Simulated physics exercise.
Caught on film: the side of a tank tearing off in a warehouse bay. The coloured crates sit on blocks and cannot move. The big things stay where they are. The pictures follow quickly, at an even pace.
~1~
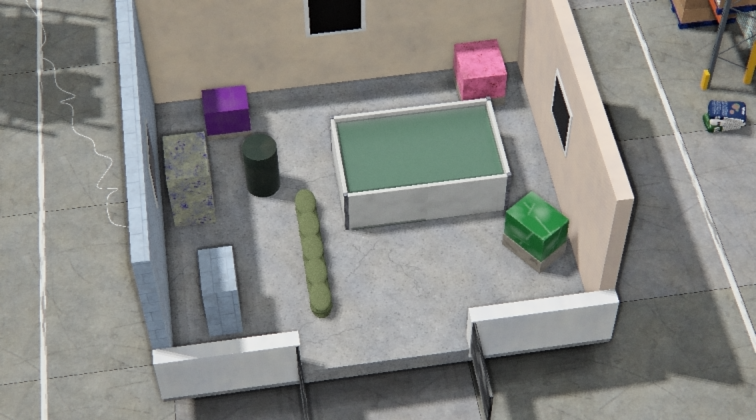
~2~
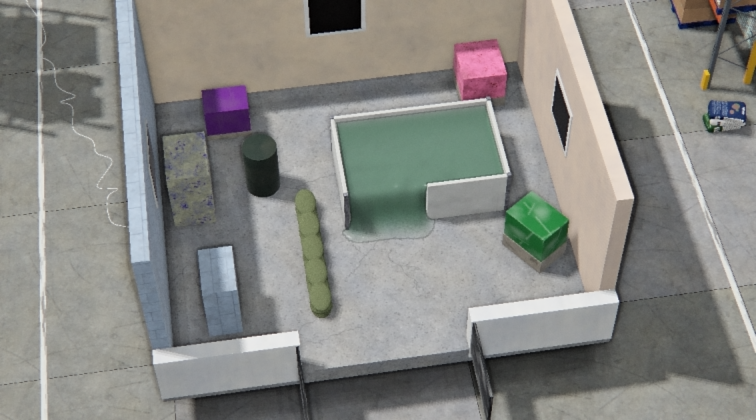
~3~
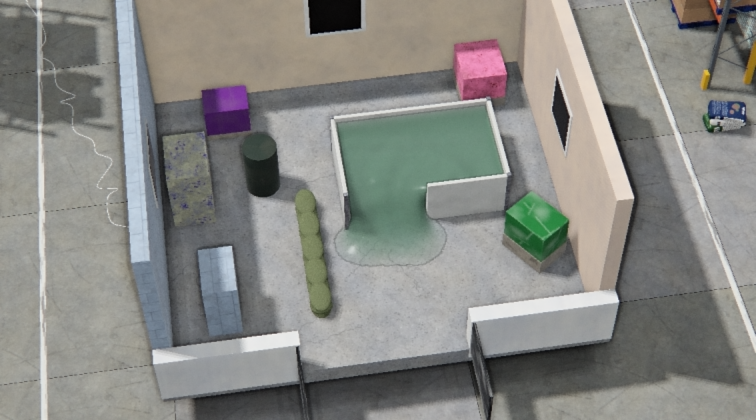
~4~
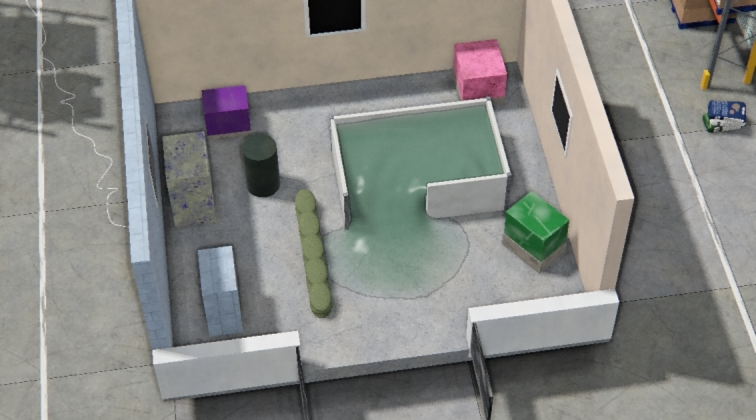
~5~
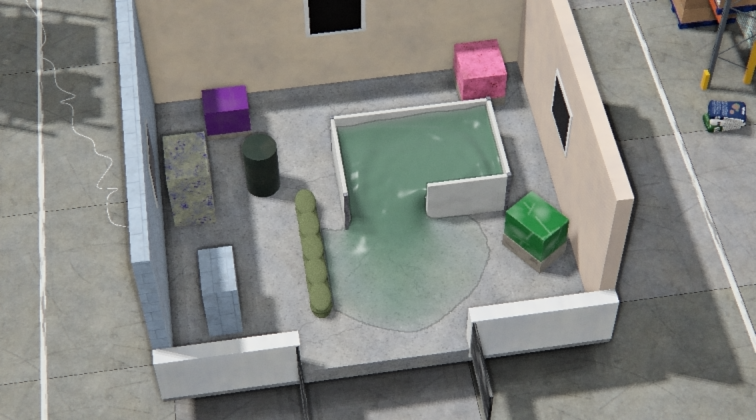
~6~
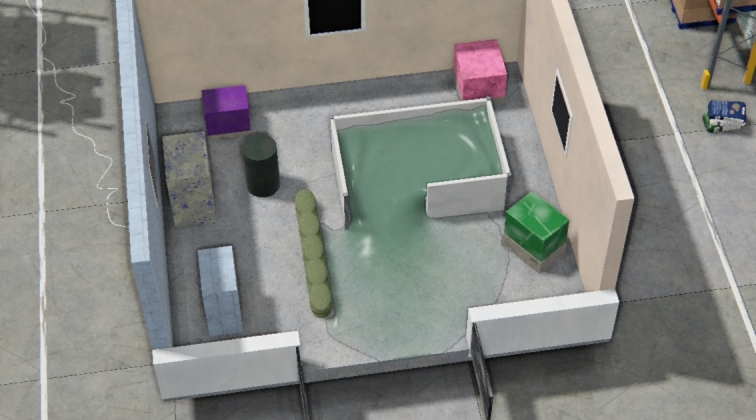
In a walled warehouse bay, a white-sided tank of green water sits still among colored boxes, a dark barrel and a row of rounded green shapes. Part of its front side gives way, and water pours through the gap, spreading across the floor in a widening pool toward the bay's front opening.
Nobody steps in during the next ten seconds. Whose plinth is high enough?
In the end: The purple crate escapes dry; the green crate escapes dry; the pink crate escapes dry.
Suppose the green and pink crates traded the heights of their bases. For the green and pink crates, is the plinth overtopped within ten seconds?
Then: The green one remains dry, the pink one is safe.
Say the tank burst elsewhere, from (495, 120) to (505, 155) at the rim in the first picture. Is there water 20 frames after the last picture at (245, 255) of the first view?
Verdict: Not flooded.
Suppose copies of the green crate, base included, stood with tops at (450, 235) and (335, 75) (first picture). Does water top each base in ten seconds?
As listed: Takes water, escapes it.
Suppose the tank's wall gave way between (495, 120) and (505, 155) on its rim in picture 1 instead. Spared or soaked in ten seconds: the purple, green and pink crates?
Purple crate is wetted; green crate is soaked; pink crate gets wet.
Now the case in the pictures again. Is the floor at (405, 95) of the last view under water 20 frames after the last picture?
Answer: Clear.
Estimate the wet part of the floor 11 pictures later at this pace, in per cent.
Near 25 in a hundred.
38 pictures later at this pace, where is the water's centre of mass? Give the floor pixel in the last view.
At about (423, 221).
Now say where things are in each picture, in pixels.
The first frame shows the water tank at (419, 149) is whole and still.
In the second frame, water pours out at (388, 212) and has run to (429, 227).
In the third frame, water pours out at (388, 213) and has run to (431, 255).
In the fourth frame, the front is at (427, 290), out from the gap at (388, 214).
In the fifth frame, water pours out at (388, 214) and has run to a hidden place.
In the sixth frame, the front is at a hidden place, out from the gap at (388, 213).
A moment on, water covers 25 % of the floor; the purple crate not reached, the green crate water round its plinth, the pink crate not reached.
Next, water covers 25 % of the floor; the purple crate not reached, the green crate water round its plinth, the pink crate not reached.
Then, water covers 35 % of the floor; the purple crate not reached, the green crate water round its plinth, the pink crate not reached.
Later, water covers 40 % of the floor; the purple crate water round its plinth, the green crate water round its plinth, the pink crate water round its plinth.
In the end, water covers 40 % of the floor; the purple crate stayed above the water, the green crate stayed above the water, the pink crate stayed above the water.
